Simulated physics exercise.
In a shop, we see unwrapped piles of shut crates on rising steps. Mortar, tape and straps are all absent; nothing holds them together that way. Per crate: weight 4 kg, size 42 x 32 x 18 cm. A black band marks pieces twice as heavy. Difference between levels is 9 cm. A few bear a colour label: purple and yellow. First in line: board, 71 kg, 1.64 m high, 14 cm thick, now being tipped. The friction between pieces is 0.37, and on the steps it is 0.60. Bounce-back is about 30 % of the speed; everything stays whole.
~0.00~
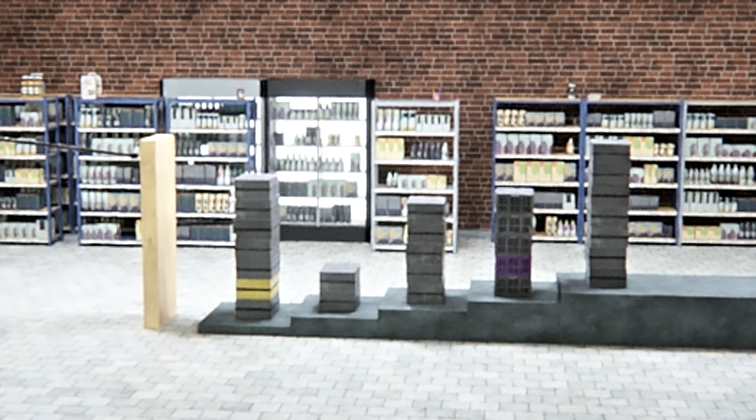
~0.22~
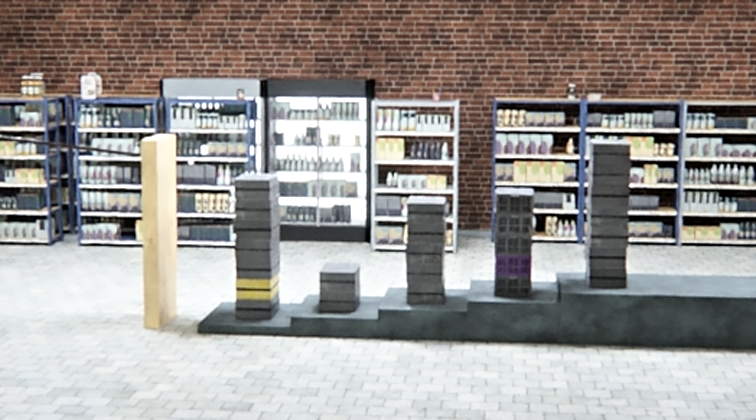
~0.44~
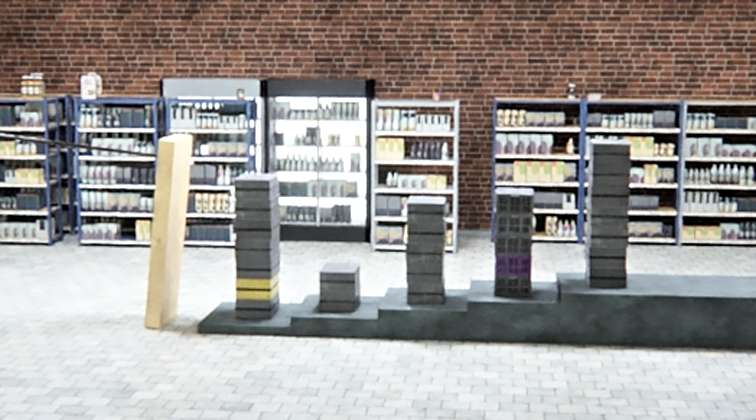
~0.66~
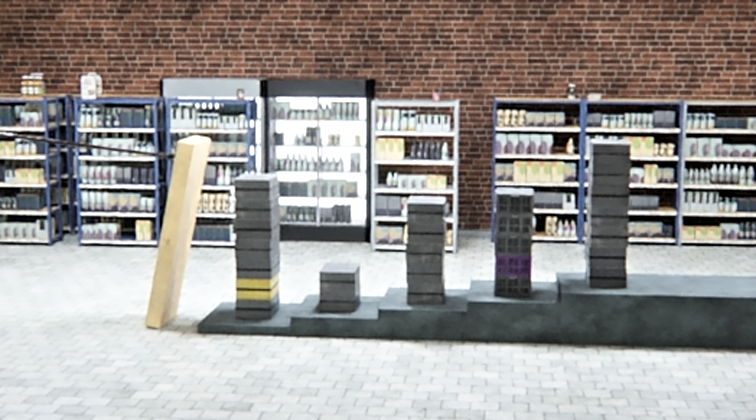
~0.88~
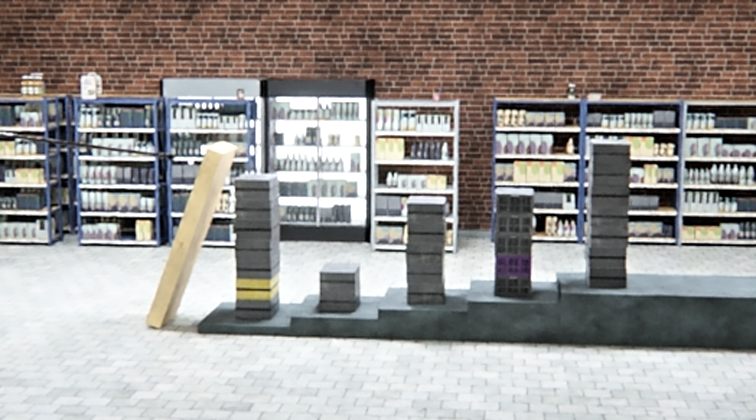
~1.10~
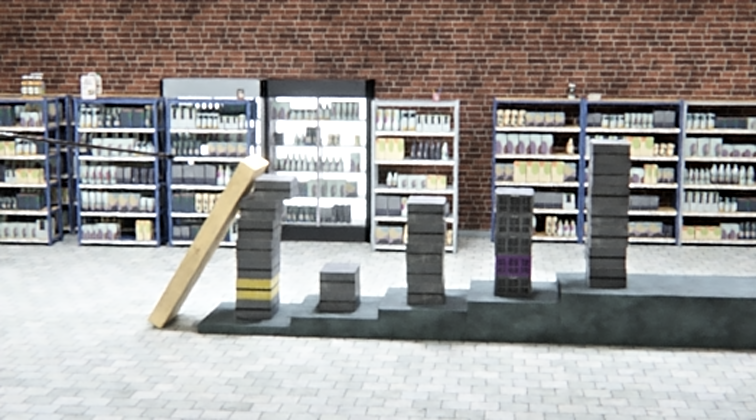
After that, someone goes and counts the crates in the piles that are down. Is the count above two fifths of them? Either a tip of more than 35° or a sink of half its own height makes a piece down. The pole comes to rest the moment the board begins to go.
No.
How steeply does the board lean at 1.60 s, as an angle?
At that moment it leans around 55° from upright.
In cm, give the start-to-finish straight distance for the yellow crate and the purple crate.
Yellow: About 30 cm, purple: About 0 cm.
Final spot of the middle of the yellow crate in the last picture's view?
It ends up centred close to (286, 293).
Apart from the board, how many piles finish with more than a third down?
The total is 1.
Around 1.34 s, board 40° from upright; none of the 26 crates down, 6 disturbed; yellow crate tipped 4°.
Around 1.60 s, board 53° from upright; 3 of the 26 crates down; yellow crate tipped 30°.
Around 1.84 s, board 63° from upright; 6 of the 26 crates down; yellow crate tipped 40°, 57 mm lower.
Finally (2.4 s), board 66° from upright; 6 of the 26 crates down; yellow crate tipped 48°, 7 cm lower; purple crate unmoved. That is 23 per cent. Seen by the last camera, middles, yellow crate near (286, 293), purple crate near (513, 261).
